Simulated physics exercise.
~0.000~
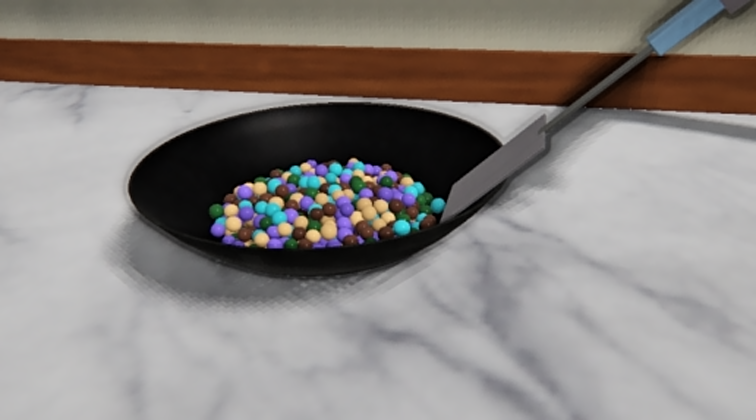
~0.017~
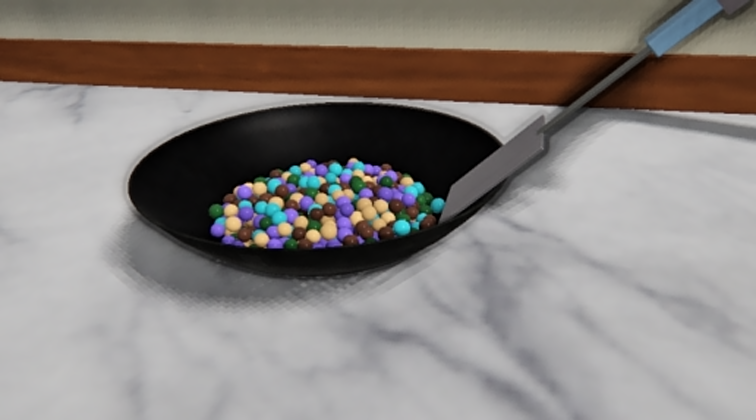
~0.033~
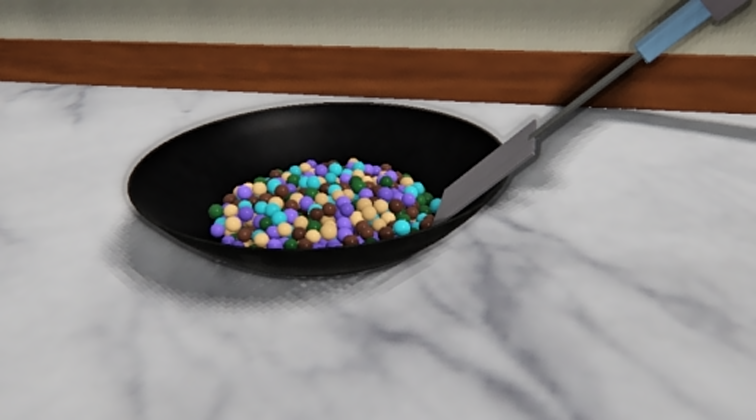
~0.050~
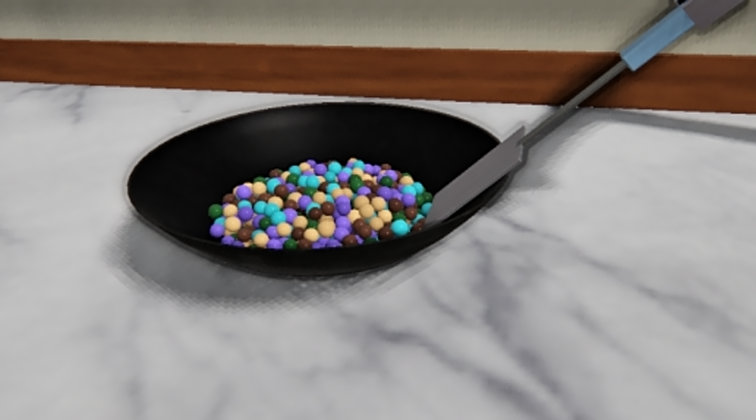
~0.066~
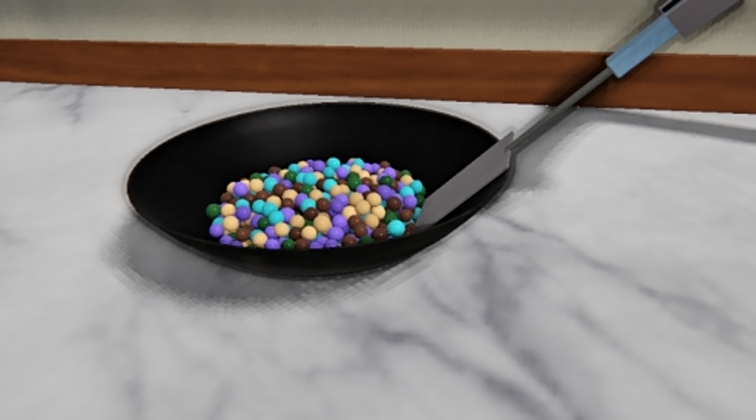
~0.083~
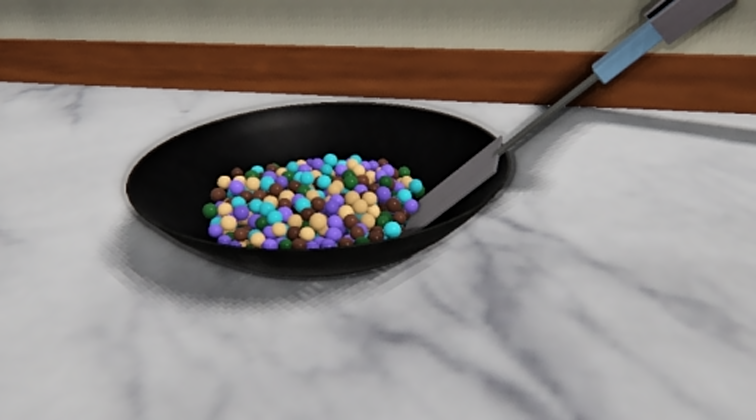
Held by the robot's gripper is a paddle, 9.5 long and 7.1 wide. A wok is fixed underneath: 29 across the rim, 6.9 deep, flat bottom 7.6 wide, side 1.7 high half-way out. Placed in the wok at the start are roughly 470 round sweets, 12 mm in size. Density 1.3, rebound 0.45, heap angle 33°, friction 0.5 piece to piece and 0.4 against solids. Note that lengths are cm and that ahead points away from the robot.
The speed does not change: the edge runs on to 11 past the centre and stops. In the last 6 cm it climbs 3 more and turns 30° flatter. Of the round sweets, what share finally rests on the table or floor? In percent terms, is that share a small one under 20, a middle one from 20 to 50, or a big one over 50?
A small one.
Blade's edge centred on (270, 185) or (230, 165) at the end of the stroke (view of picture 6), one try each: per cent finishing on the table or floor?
I'd say roughly 0 per cent, then roughly 0 per cent.
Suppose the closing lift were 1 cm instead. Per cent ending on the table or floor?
Roughly 10 percent of it.
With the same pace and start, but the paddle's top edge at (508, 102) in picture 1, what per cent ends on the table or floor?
20 percent or thereabouts.
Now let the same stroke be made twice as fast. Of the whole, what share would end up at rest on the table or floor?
I'd reckon close to 35 per cent.
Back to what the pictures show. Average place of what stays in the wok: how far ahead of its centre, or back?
About 4.0 cm ahead.
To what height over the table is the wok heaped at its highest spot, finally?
It reaches around 8.0 cm.
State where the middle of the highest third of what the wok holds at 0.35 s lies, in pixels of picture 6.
It is centred at about (219, 166).
After 0.22 s, sloping 44°, highest piece 6 above the table; 468 in the wok.
After 0.35 s, sloping 36°, highest piece 9 above the table; 468 in the wok.
After 0.62 s, sloping 14°, highest piece 9 above the table; 405 in the wok, 49 on the table or floor, 14 on the blade or in flight.
After 1.67 s, sloping 14°, highest piece 8 above the table; 405 in the wok, 63 on the table or floor.
In the end, 405 in the wok, 63 on the table or floor. That is 13 % on the table or floor.
